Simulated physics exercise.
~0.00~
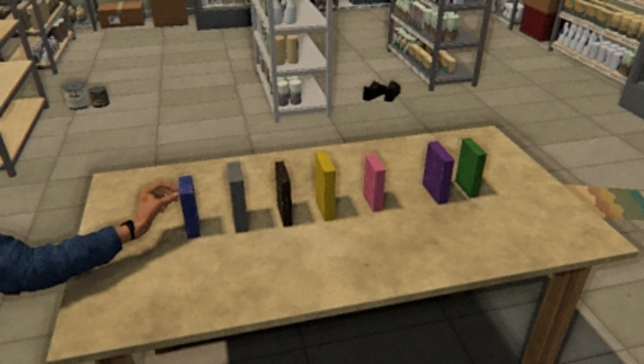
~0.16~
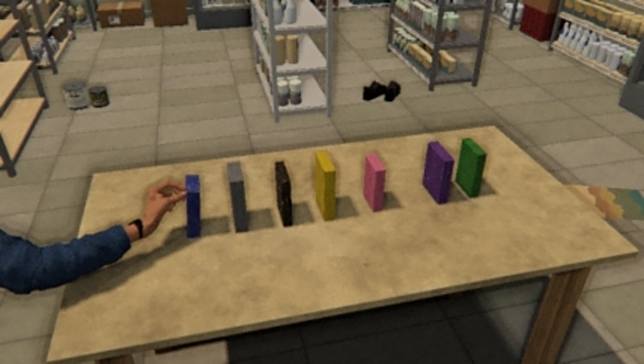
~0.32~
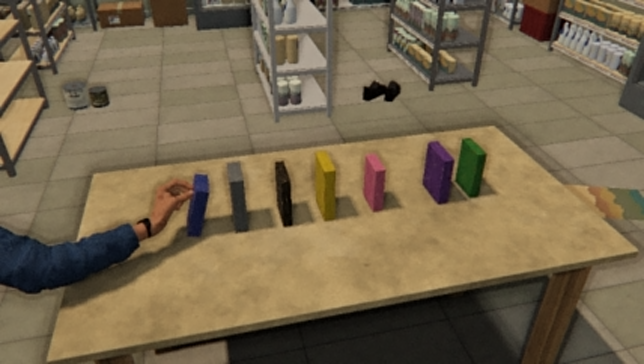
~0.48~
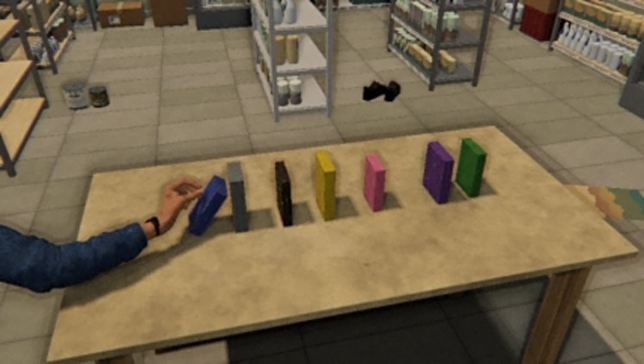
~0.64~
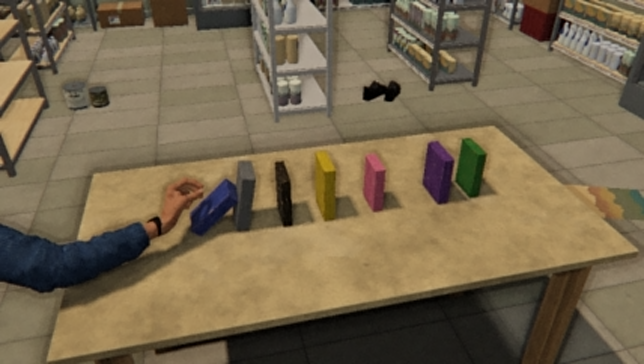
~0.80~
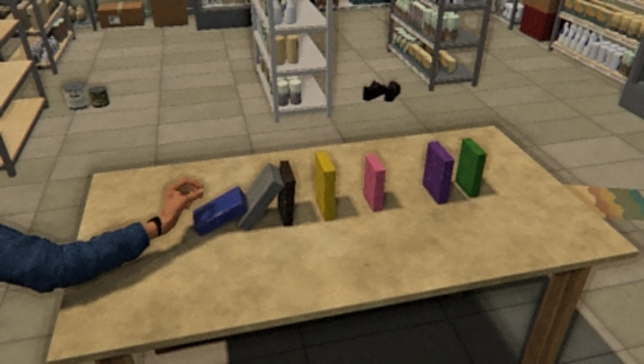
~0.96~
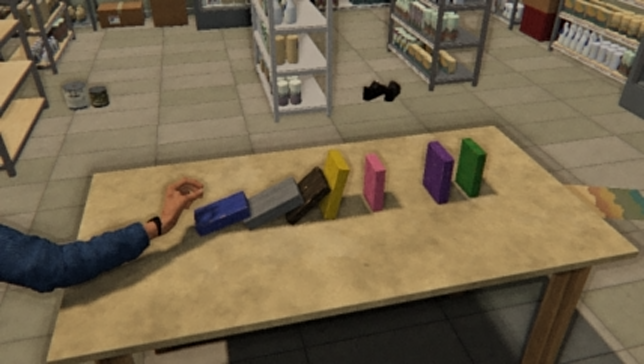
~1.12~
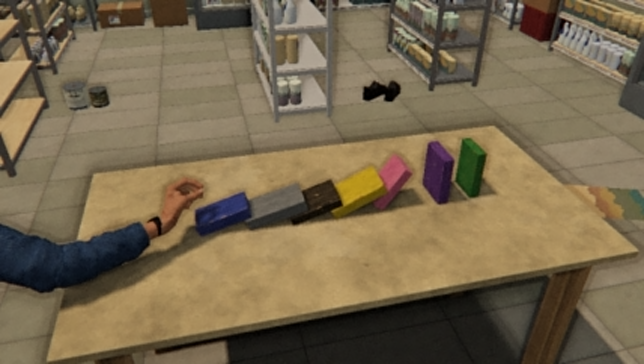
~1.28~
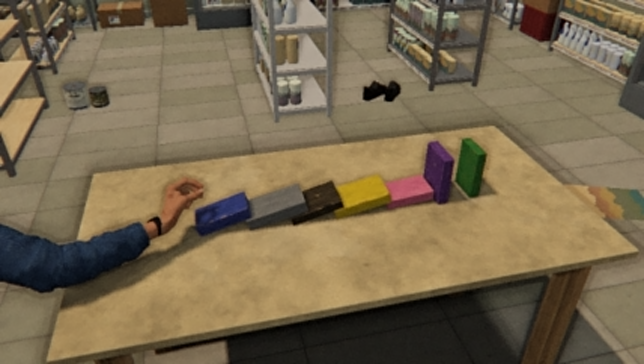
A hand tips the blue block, toppling blocks rightward through pink; purple and green stay standing.
